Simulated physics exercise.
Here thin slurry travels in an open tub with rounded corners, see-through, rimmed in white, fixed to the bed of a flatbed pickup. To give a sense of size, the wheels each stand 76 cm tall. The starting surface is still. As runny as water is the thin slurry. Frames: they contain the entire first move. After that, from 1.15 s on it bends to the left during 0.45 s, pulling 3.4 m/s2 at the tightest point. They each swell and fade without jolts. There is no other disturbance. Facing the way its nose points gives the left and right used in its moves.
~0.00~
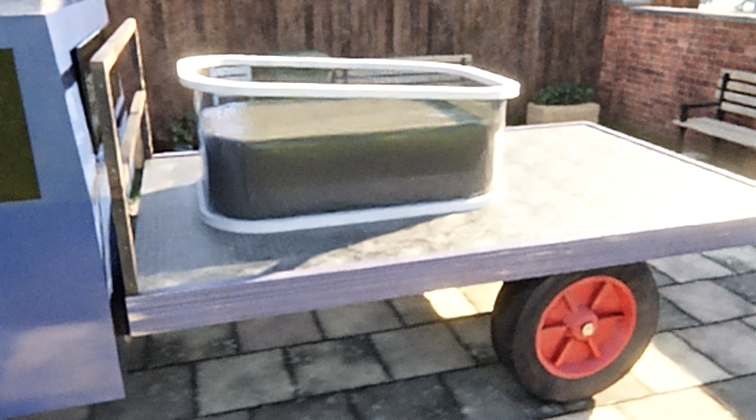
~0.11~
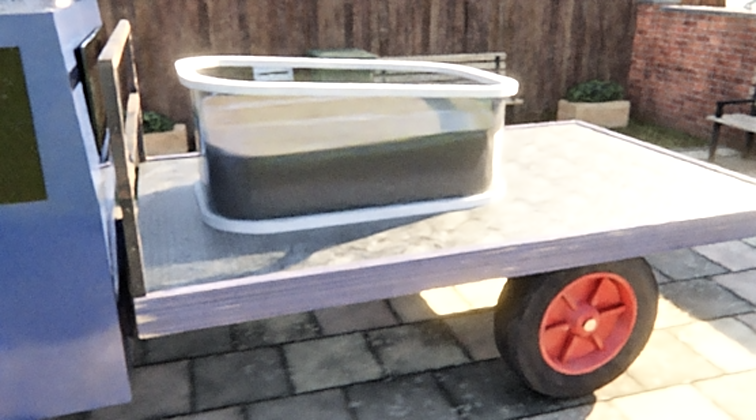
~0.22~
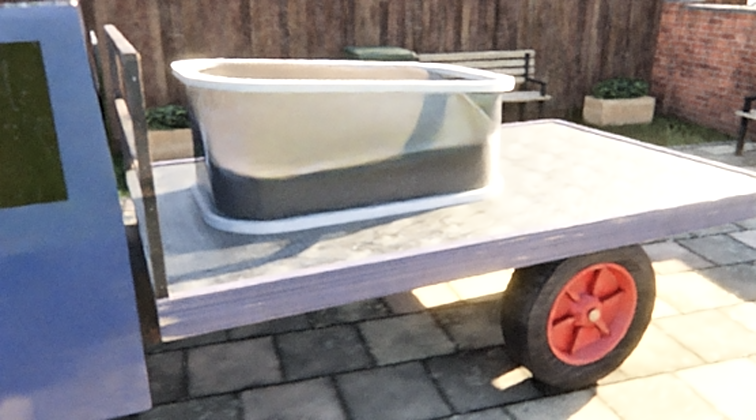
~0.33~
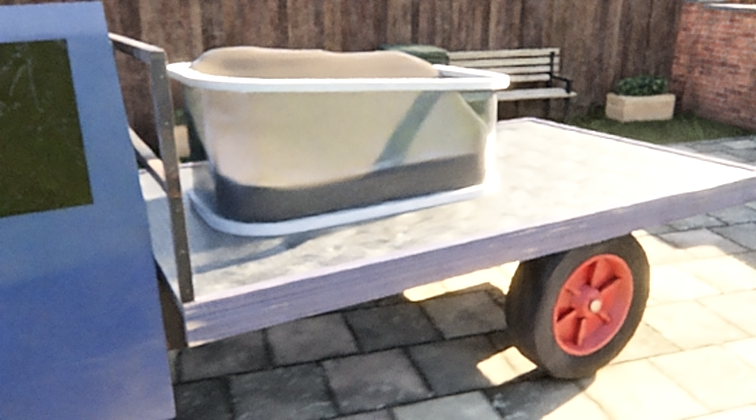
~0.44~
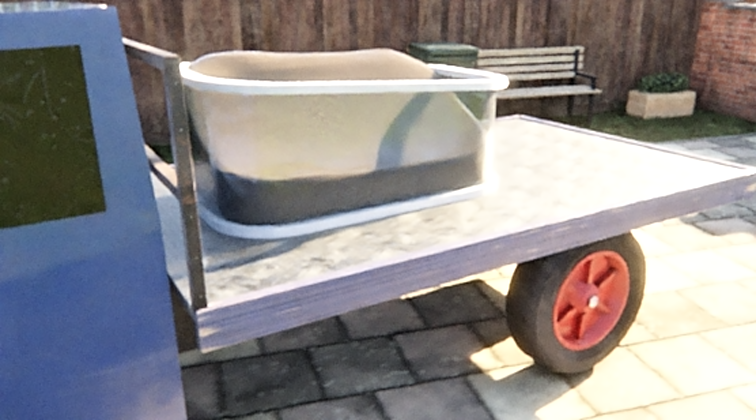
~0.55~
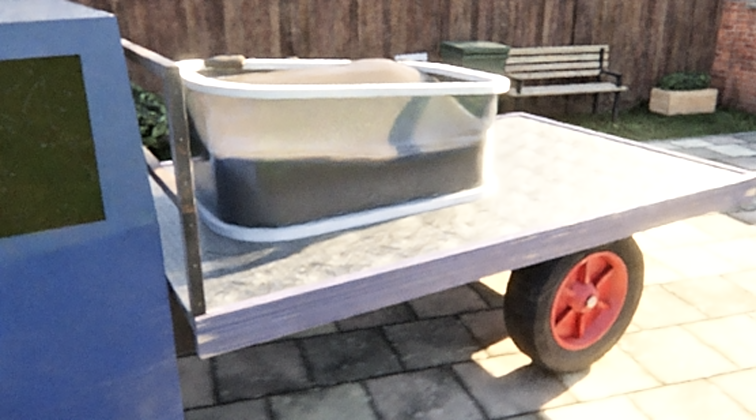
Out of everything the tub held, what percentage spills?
Some 13 per cent goes overboard.
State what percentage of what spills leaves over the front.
Around 0 in a hundred.
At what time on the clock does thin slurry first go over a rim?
First escape: Approx. 0.8 s.
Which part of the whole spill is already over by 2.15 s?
I'd say some 80 percent by then.
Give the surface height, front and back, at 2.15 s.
Reading: About 32 cm in front, about 30 cm behind.
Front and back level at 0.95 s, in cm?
Approx. 38 cm front, approx. 34 cm back.
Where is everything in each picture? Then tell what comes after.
The first frame shows level at the front (222, 129); level at the back (484, 111); still flat; the front is on the left, levels are read along the near wall; a wheel hub at (592, 333).
The second frame shows level at the front (224, 138); level at the back (483, 111); rising 7° towards the far side.
The third frame shows level at the front (230, 159); level at the back (478, 122); rising 24° towards the far side.
The fourth frame shows level at the front (236, 169); level at the back (473, 126); rising 32° towards the far side.
The fifth frame shows level at the front (238, 162); level at the back (471, 126); rising 31° towards the far side.
The sixth frame shows level at the front (236, 149); level at the back (472, 124); rising 21° towards the far side; a wheel hub at (597, 305).
After 0.95 s front 37 cm, middle 44 cm, back 34 cm above the floor; the loss stands at 1 per cent, over the far side.
After 1.55 s front 32 cm, middle 38 cm, back 37 cm above the floor; the loss stands at 1 per cent, over the far side.
After 2.15 s front 32 cm, middle 42 cm, back 30 cm above the floor; the loss stands at 11 per cent, over the far side.
After 4.59 s the loss stands at 13 per cent, over the far side, 51 of 391 litres.
